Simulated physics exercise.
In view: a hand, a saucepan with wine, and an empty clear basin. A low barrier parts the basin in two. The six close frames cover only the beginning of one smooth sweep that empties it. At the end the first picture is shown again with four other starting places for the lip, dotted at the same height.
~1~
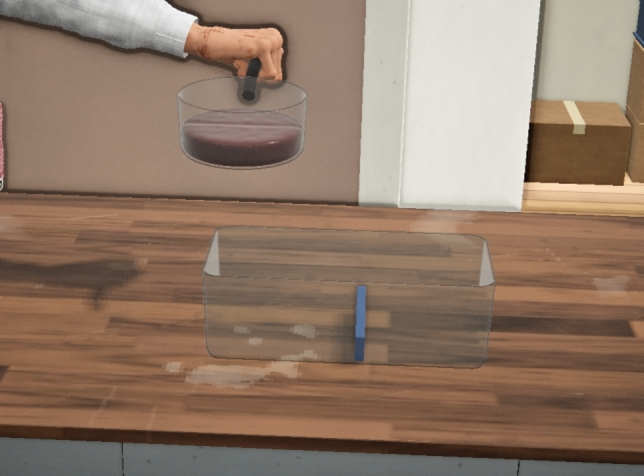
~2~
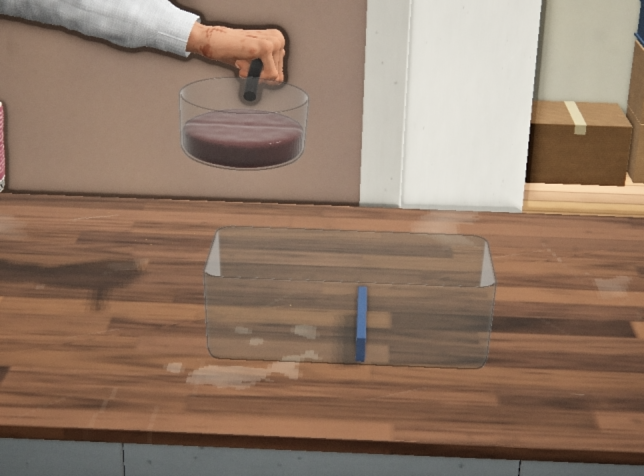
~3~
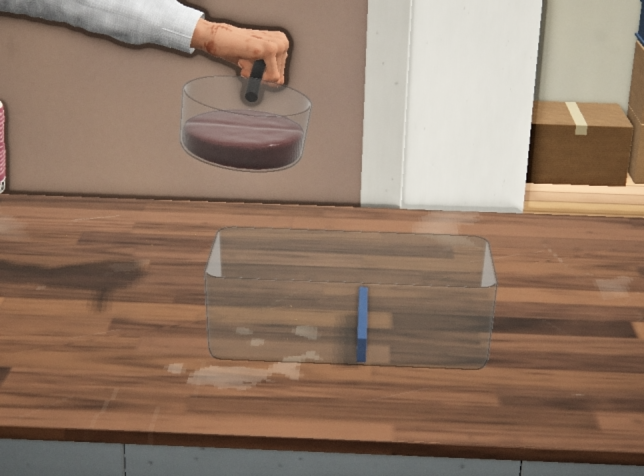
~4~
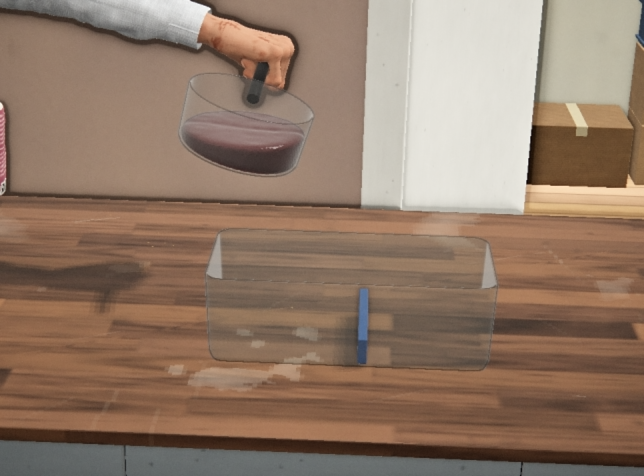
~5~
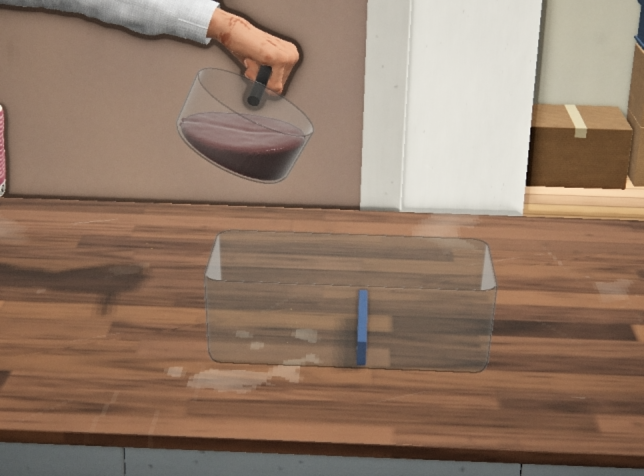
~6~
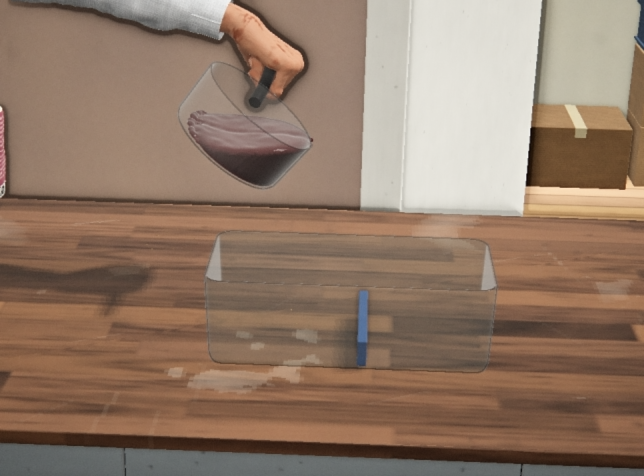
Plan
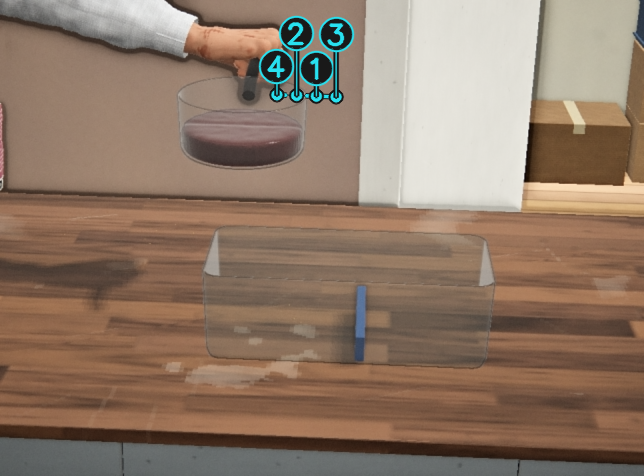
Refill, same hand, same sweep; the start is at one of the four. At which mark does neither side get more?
I would pick dot 3.
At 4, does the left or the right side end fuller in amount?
More ends on the left.
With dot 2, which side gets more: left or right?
More ends on the left.
In cyan, 1 at (316, 96); 2 at (296, 95); 3 at (336, 96); 4 at (276, 94).
Choosing 1, about 74 % ends left of the wall and 25 % right of it.
Choosing 2, about 92 % ends left of the wall and 6 % right of it.
Choosing 3, about 51 % ends left of the wall and 47 % right of it.
Choosing 4, about 90 % ends left of the wall and 8 % right of it.
